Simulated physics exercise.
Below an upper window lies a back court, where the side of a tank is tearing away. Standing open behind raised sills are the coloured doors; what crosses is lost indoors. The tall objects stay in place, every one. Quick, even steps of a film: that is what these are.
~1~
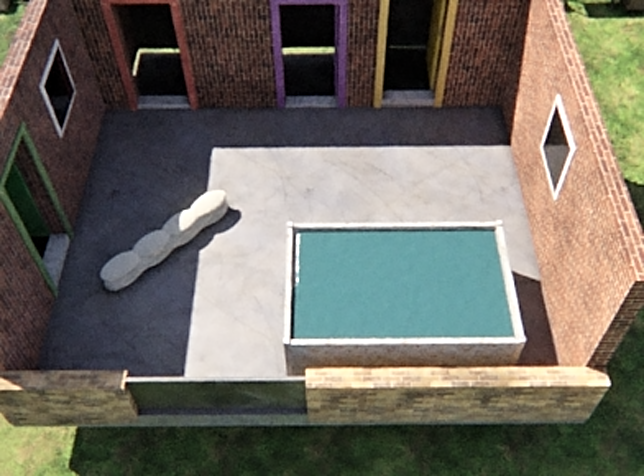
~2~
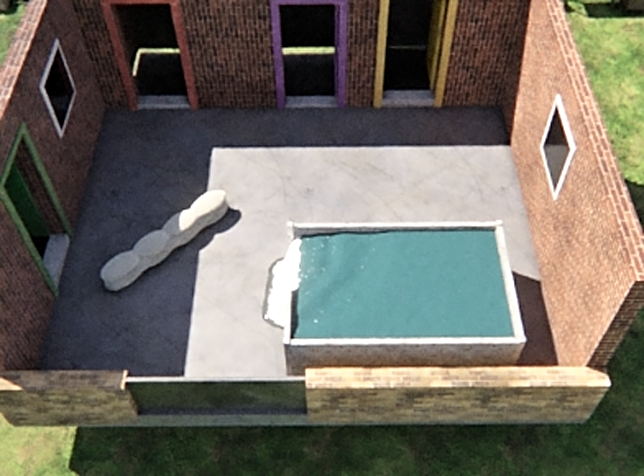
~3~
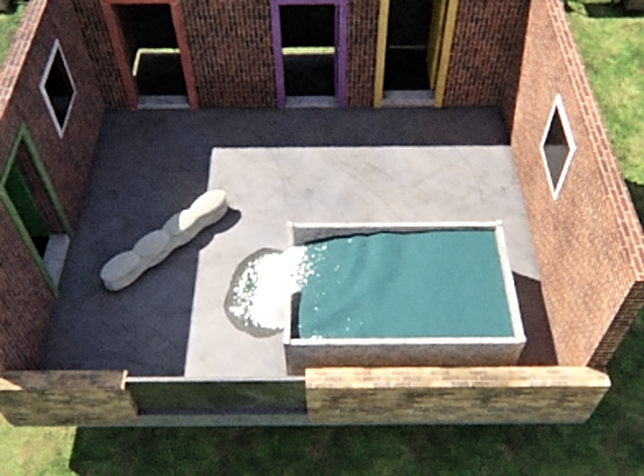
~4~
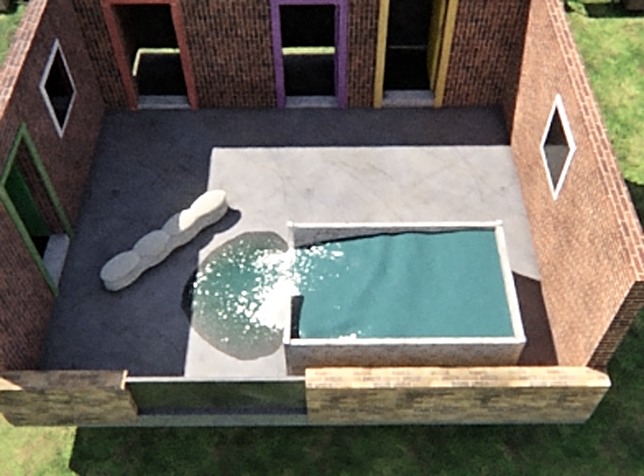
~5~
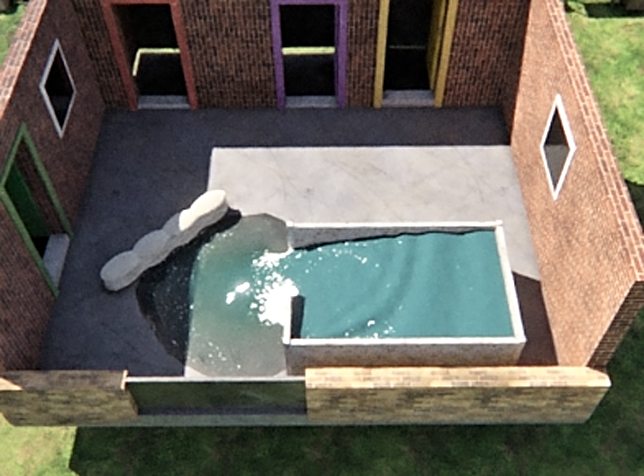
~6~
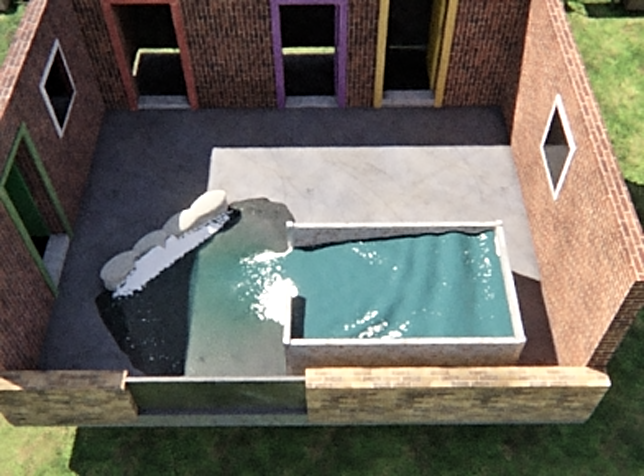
Water burst through the left side of a raised tank in a brick-walled court, spread foaming across the paving to the left, then washed up against a long, lumpy pale stone shape.
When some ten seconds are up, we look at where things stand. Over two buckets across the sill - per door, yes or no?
Red door yes, yellow door no, purple door yes, green door no.
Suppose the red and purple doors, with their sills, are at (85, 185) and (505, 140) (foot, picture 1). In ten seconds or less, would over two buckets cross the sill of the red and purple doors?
Looking at it, red door fails to reach the limit, and purple door tops the limit.
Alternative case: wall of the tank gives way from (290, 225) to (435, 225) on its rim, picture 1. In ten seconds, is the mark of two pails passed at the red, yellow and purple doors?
Red door: Crosses the line; yellow door: Crosses the line; purple door: Crosses the line.
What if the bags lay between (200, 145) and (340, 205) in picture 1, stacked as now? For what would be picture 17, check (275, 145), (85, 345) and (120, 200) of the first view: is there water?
The three points come out untouched, soaked and soaked.
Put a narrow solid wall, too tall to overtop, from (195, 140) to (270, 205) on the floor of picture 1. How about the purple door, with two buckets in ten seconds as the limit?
Purple falls short.
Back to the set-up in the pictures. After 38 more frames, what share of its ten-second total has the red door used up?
Roughly 65 per cent.
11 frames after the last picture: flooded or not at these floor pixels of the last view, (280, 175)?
Call it swamped.
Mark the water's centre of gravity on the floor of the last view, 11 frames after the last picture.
Close to (301, 311).
A moment on, water covers 25 % of the floor; the red door not reached, the yellow door not reached, the purple door not reached, the green door wet at the sill, nothing in.
Next, water covers 40 % of the floor; the red door not reached, the yellow door not reached, the purple door not reached, the green door wet at the sill, nothing in.
Then, water covers 60 % of the floor; the red door wet at the sill, nothing in, the yellow door wet at the sill, nothing in, the purple door under two buckets in, the green door wet at the sill, nothing in.
Later, water covers 85 % of the floor; the red door far over two buckets in, the yellow door wet at the sill, nothing in, the purple door over two buckets in, the green door under two buckets in.
In the end, water covers 95 % of the floor; the red door far over two buckets in, the yellow door wet at the sill, nothing in, the purple door far over two buckets in, the green door under two buckets in.
